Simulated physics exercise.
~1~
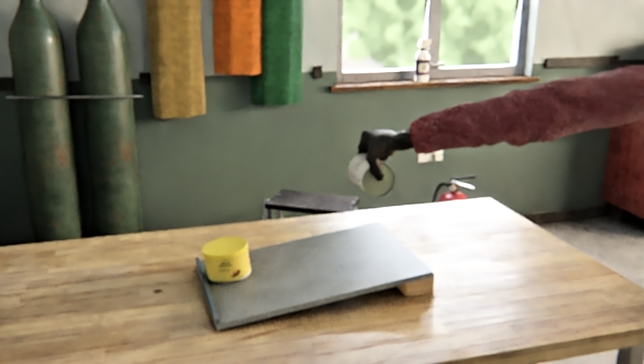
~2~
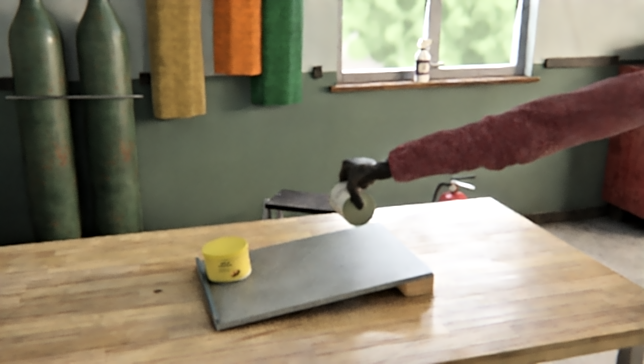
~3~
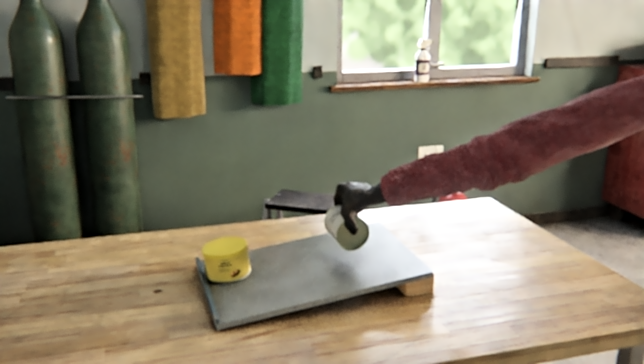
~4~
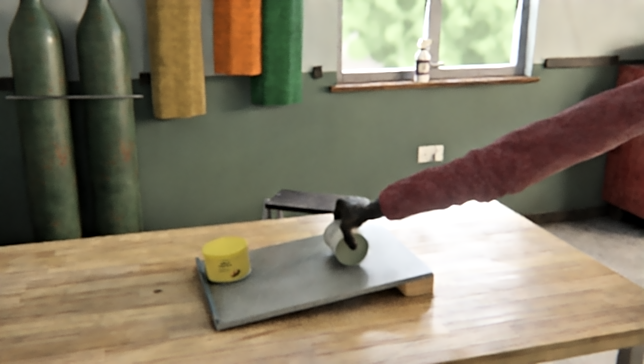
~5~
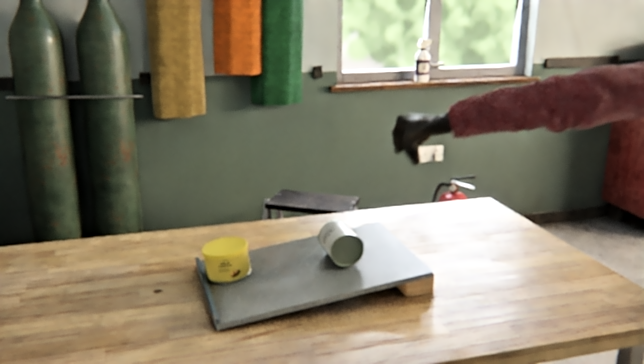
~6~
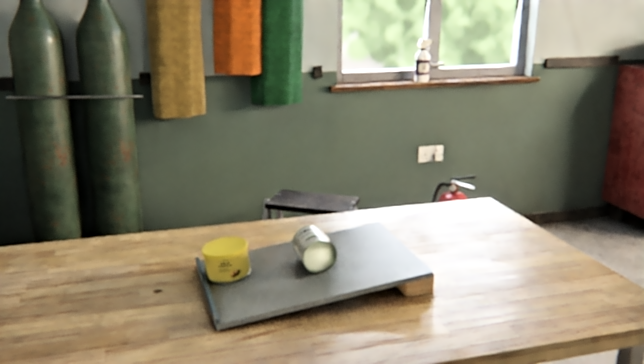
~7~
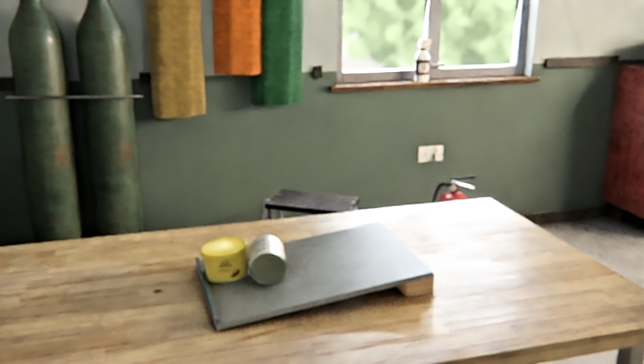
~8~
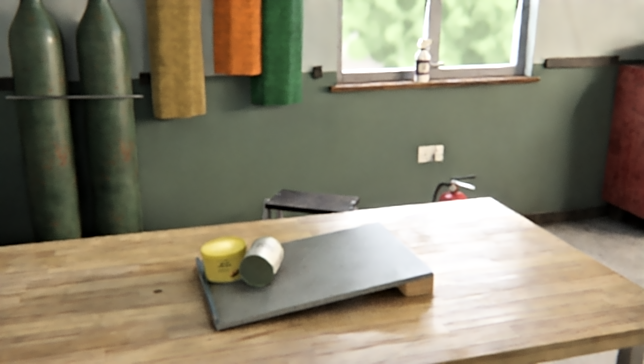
An arm in a fuzzy maroon sleeve, with a dark hand, reaches in from the right over a wooden table in a green-walled workshop, seen by a still camera from slightly above. On the table a grey board slopes down to the left, propped on a block at its right end, with a yellow tub near its low end. The hand lowers a white tin onto the board, lays it on its side, then lets go and draws back out of view. The tin rolls left down the slope until it reaches the yellow tub. It comes to rest beside the tub, which stays in place.
